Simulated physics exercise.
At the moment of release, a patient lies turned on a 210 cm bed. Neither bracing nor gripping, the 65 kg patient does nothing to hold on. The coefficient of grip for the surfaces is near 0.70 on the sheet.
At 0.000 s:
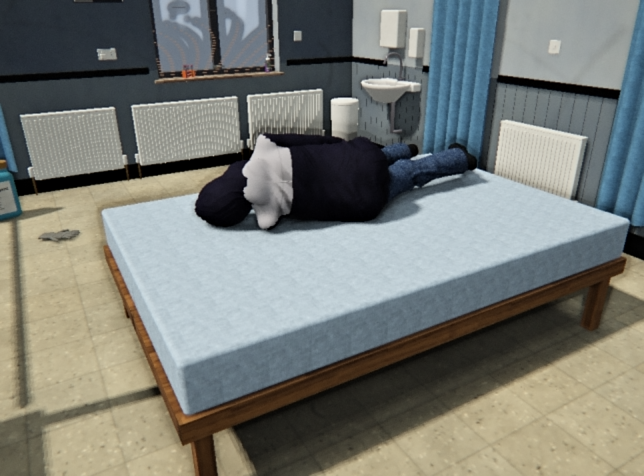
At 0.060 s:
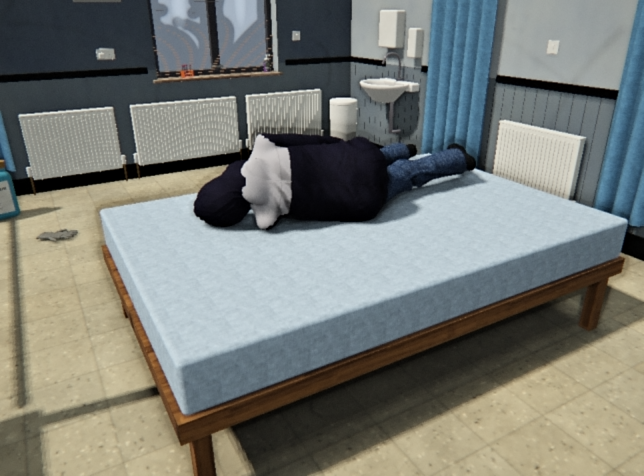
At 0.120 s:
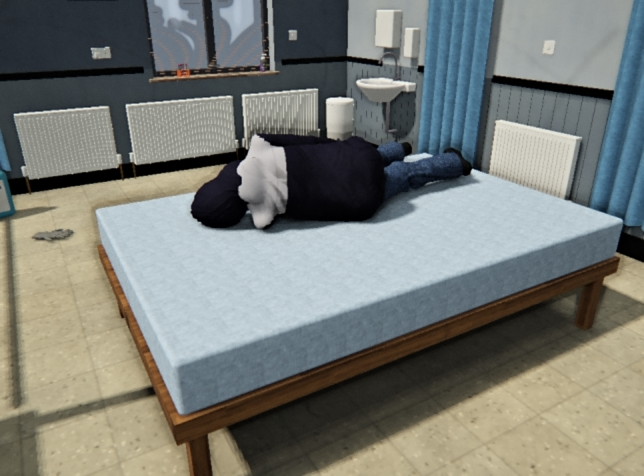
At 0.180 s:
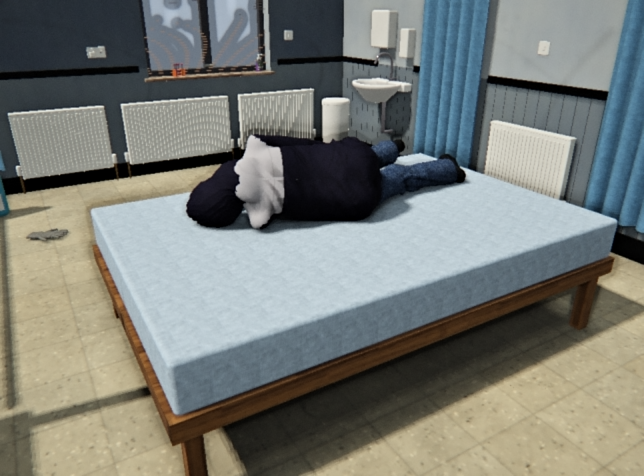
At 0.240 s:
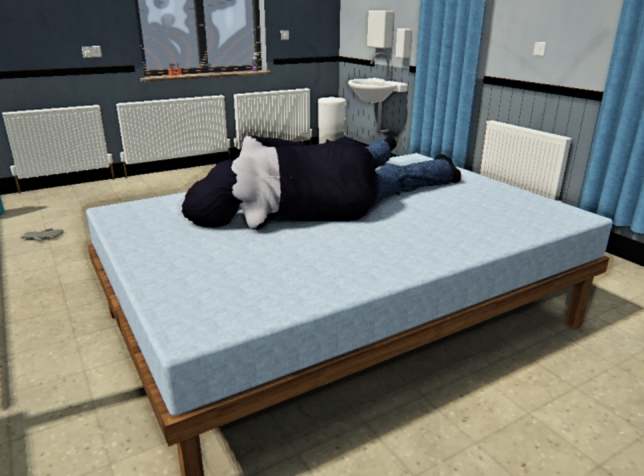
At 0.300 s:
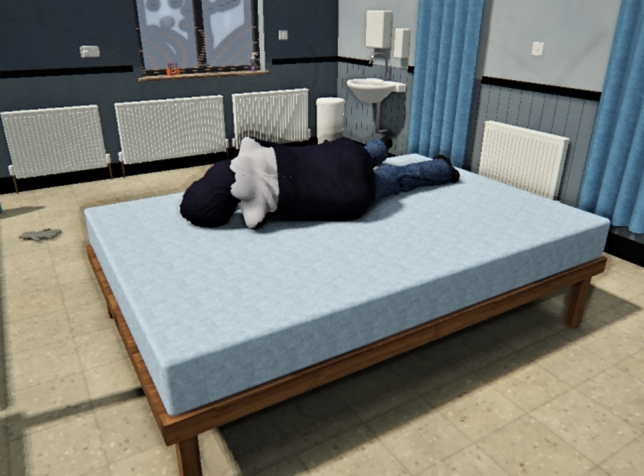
A person in a dark top with a pale grey patch at the shoulders and blue trousers lies turned on a light blue mattress on a wooden frame, seen from slightly above in a tiled room. White radiators, a window, a sink and blue curtains line the grey walls behind. The view drifts slightly right, while the person barely moves, legs shifting slightly.
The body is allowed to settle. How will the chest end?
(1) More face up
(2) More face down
The answer is 2.
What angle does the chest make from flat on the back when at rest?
The chest finishes turned some 140° from lying flat on its back.
After 0.54 s the chest is turned 130° from lying flat on the back, near (258, 184) in the last picture's view.
After 0.94 s the chest is turned 135° from lying flat on the back, near (259, 185) in the last picture's view.
After 1.54 s the chest is turned 145° from lying flat on the back, near (260, 184) in the last picture's view.
At rest, 3.2 s, chest rolls forwards.
